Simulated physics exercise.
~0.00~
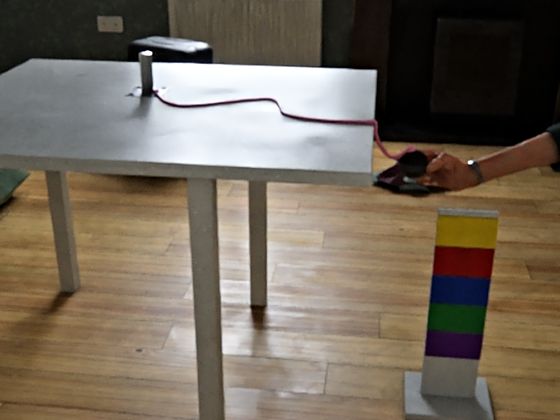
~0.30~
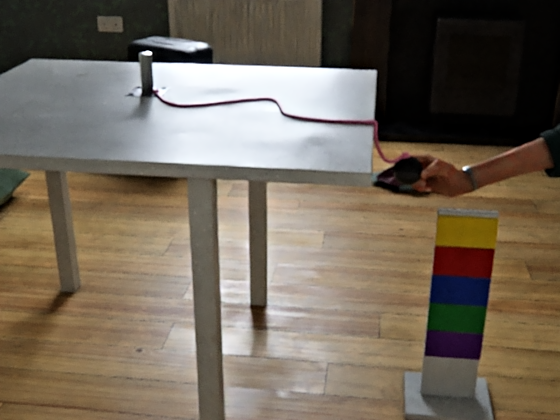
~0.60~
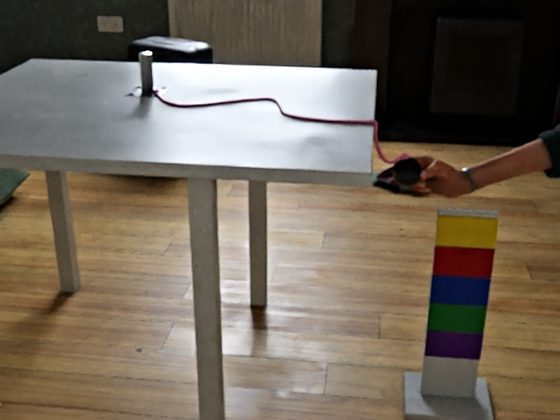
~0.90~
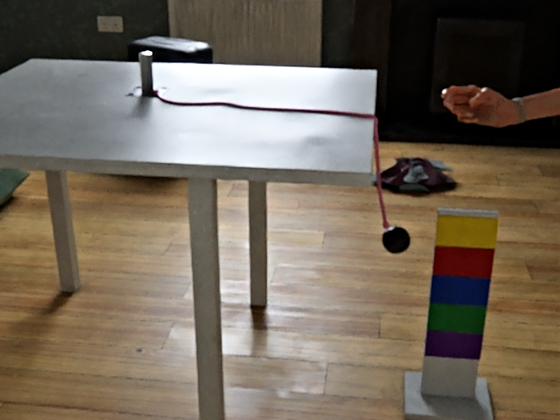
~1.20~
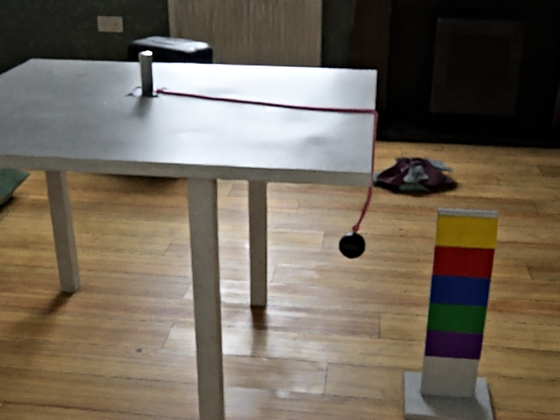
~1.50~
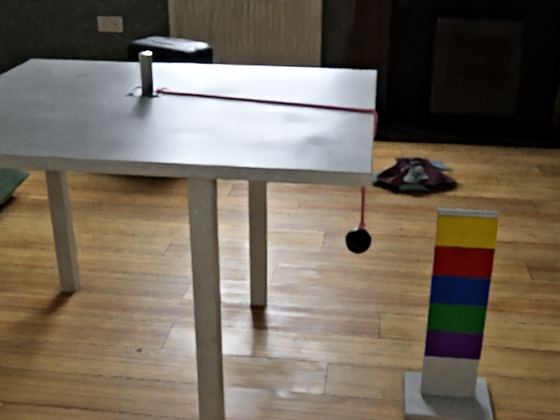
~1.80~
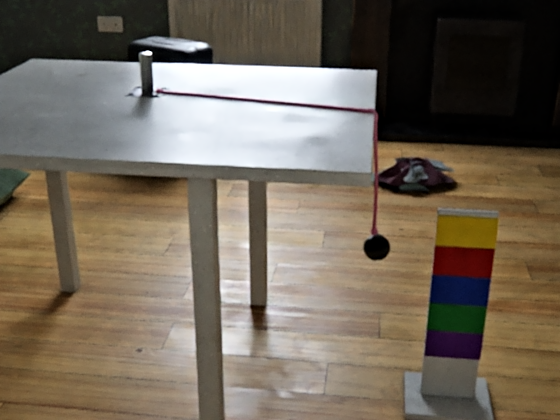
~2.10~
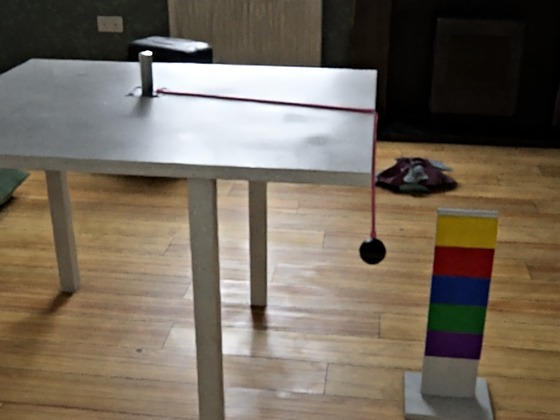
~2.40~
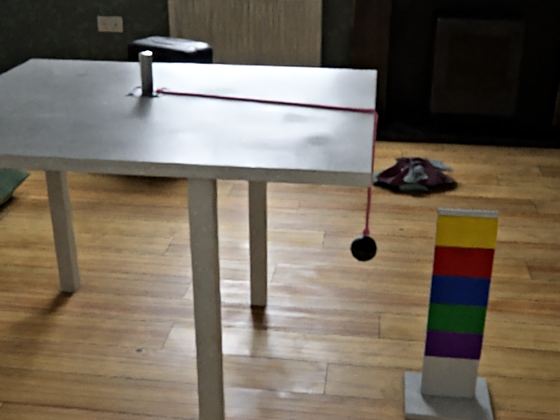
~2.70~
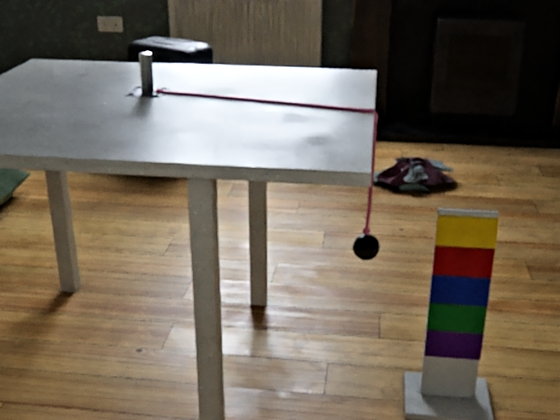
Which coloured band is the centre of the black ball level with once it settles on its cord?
The centre of the ball hangs level with the red band, near that band's upper edge.
